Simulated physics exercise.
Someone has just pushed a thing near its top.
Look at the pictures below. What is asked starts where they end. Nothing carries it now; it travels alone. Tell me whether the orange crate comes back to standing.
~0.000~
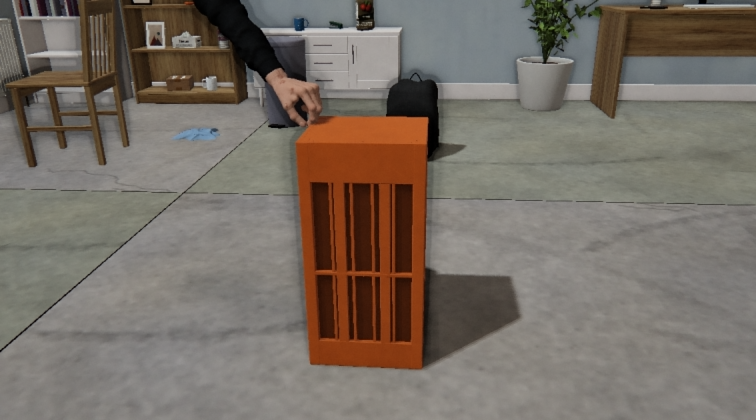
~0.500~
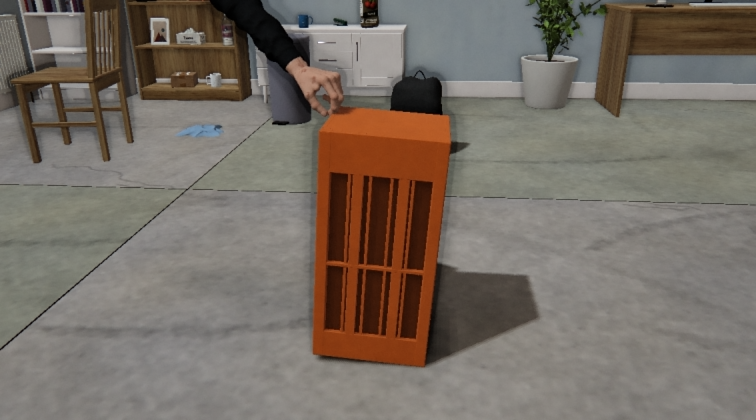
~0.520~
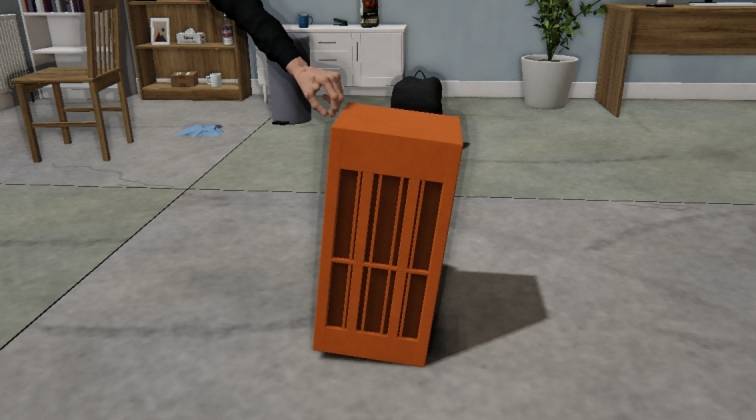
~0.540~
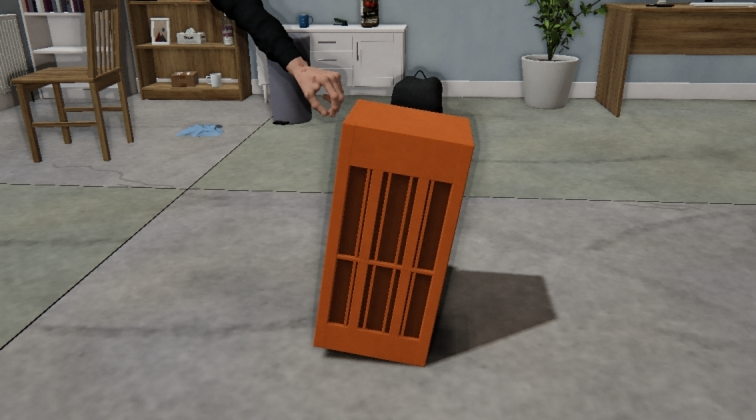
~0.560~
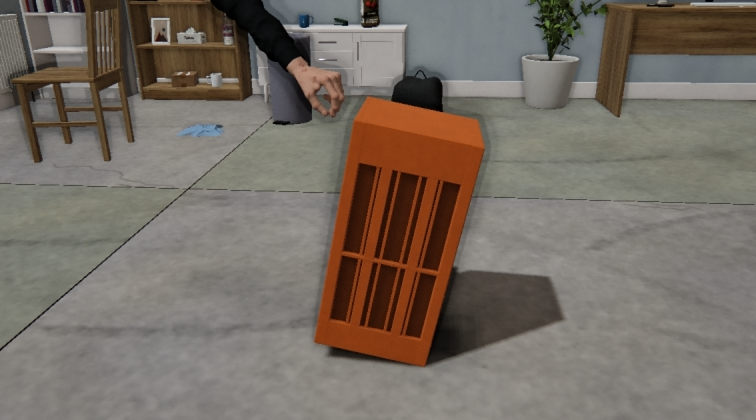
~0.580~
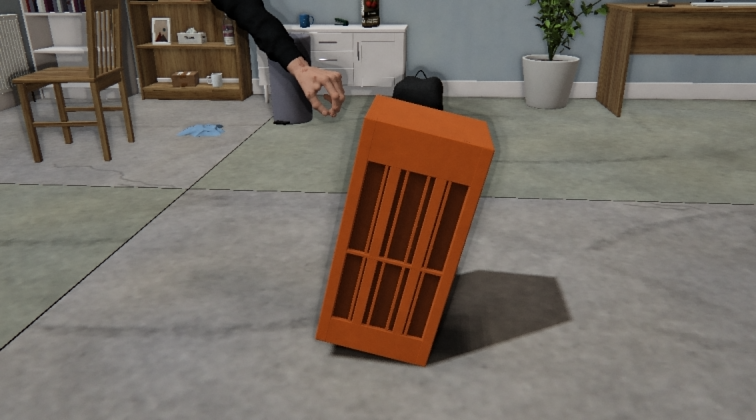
Result: Knocked down.
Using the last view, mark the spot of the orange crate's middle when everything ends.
(547, 297).
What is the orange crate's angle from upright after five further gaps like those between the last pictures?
By then it would lean 20° from upright.
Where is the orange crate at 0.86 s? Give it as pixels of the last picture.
Its centre should be around (454, 231).
By 0.86 s, orange crate 37° off upright near (453, 231).
By 1.08 s, orange crate 65° off upright near (512, 258).
When it is over (1.8 s), the orange crate goes down on its side, near (547, 298).
